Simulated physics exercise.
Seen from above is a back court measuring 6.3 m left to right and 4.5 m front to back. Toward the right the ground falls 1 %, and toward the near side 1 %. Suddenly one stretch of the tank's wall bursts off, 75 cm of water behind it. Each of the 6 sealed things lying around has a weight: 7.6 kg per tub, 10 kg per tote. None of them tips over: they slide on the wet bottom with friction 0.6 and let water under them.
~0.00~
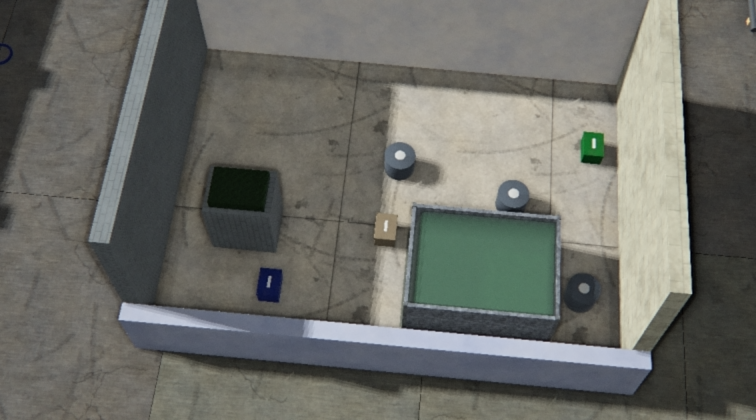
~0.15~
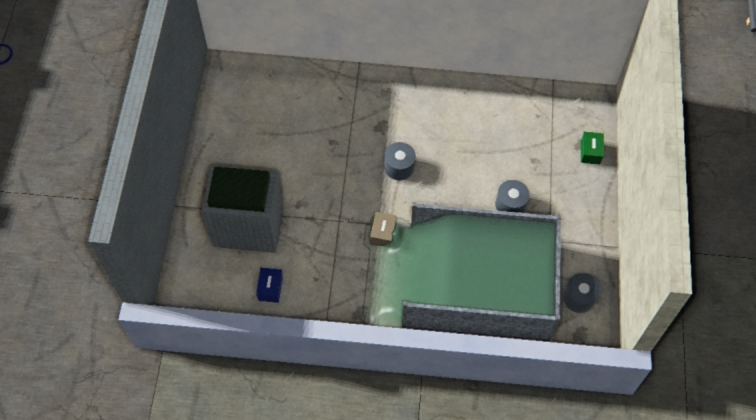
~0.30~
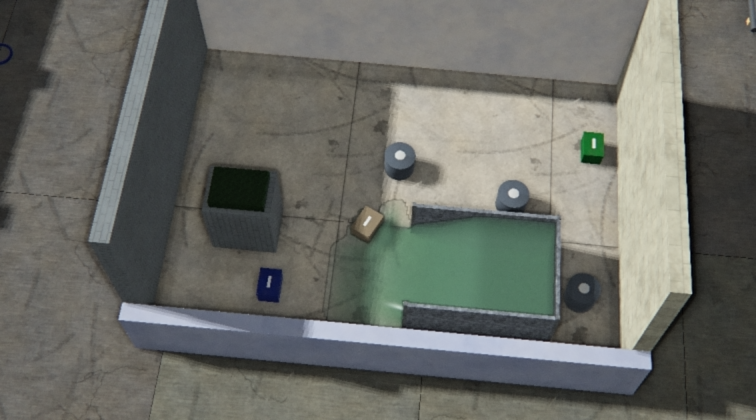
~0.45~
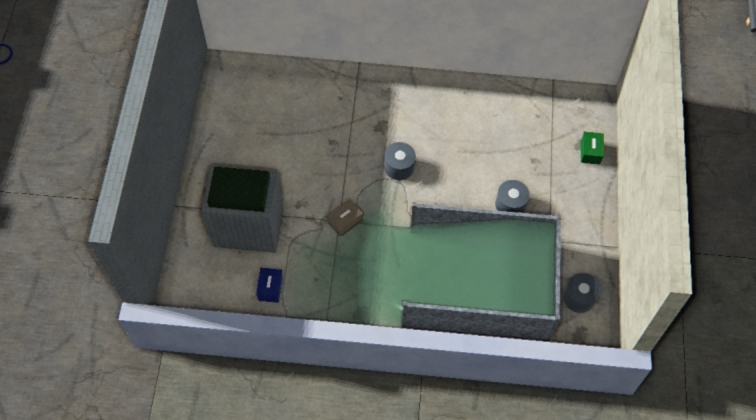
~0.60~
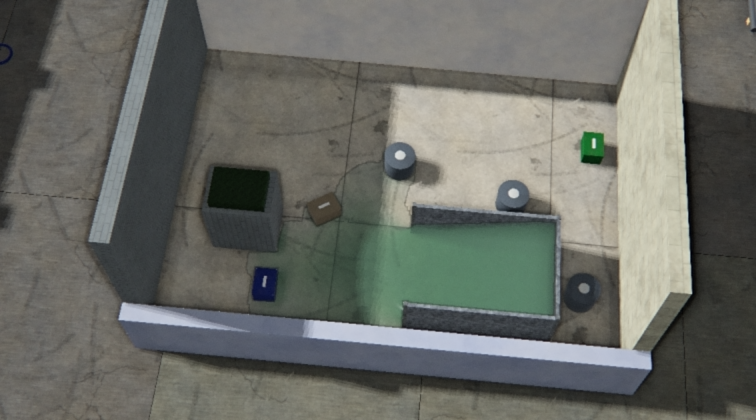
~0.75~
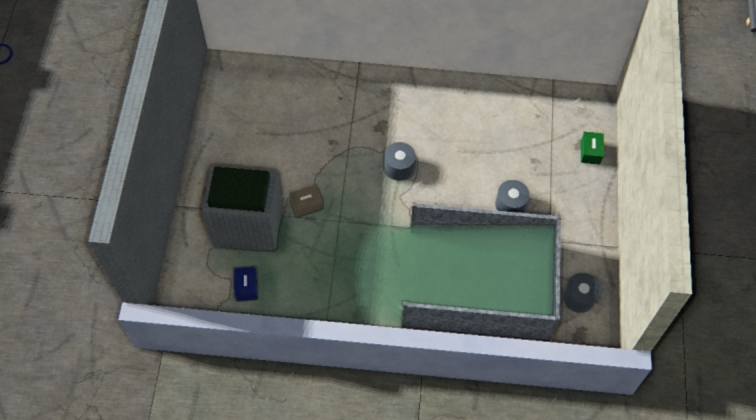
Green water bursts from the left side of a grey-walled tank at the right of a walled concrete court, seen from above by a still camera. A tan box sits beside the tank among three grey cylinders, with a green box at far right, and a blue box near a dark-topped grey block at left. The water spreads leftward, pushing the tan box turning toward the block, then nudging the blue box left.
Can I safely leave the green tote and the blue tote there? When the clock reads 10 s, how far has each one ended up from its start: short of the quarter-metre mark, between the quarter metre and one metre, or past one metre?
Green tote: Past one metre; blue tote: Past one metre.
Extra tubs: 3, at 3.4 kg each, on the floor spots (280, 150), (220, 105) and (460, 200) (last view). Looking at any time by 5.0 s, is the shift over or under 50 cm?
Listed order gives above the limit, above the limit, within the limit.
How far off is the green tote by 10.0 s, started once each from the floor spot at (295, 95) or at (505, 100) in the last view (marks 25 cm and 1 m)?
In that order: It goes a long way; it goes a long way.
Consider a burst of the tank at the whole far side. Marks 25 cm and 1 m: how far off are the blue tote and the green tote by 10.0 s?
The blue tote drifts a bit, the green tote is swept away.
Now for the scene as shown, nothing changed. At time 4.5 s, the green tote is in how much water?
Somewhere close to 0 cm.
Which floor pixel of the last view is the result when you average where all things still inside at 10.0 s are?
Around (542, 222).
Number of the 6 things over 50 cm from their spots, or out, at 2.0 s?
My count gives 2.
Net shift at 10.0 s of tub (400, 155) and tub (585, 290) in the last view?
In that order: 250 cm, 80 cm.
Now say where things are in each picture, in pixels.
In the first frame, the green tote at (594, 144) rests on the ground; the blue tote at (269, 282) rests on the ground; water covers 2.7 m2; 0 of 6 have shifted.
In the second frame, the green tote at (594, 144), on the bottom; the blue tote at (269, 282), on the bottom; water covers 3.5 m2; 0 of 6 have shifted.
In the third frame, the green tote at (594, 144) rests on the ground; the blue tote at (269, 282), on the bottom; water covers 4.6 m2; 1 of 6 have shifted.
In the fourth frame, the green tote at (594, 144), on the bottom; the blue tote at (269, 282), on the bottom; water covers 5.8 m2; 1 of 6 have shifted.
In the fifth frame, the green tote at (594, 144), on the bottom; the blue tote at (264, 281) rests on the ground, 6 cm from its start; water covers 6.9 m2; 2 of 6 have shifted.
In the sixth frame, the green tote at (594, 144) rests on the ground; the blue tote at (245, 281), on the bottom, 32 cm from its start; 7.9 m2 under water; 2 of 6 have shifted.
After 2.0 s the green tote is near (594, 144), 0.0 m from its start, aground; the blue tote is near (164, 262), 1.4 m from its start, afloat; 1 afloat.
After 4.5 s the green tote is near (594, 144), 0.0 m from its start, aground; the blue tote is near (273, 83), 3.2 m from its start, afloat; 2 afloat.
After 7.0 s the green tote is near (605, 200), 1.0 m from its start, afloat; the blue tote is near (459, 100), 4.0 m from its start, aground; 2 afloat.
After 10.0 s the green tote is near (604, 306), 2.6 m from its start, afloat; the blue tote is near (514, 86), 4.8 m from its start, aground; 4 afloat.
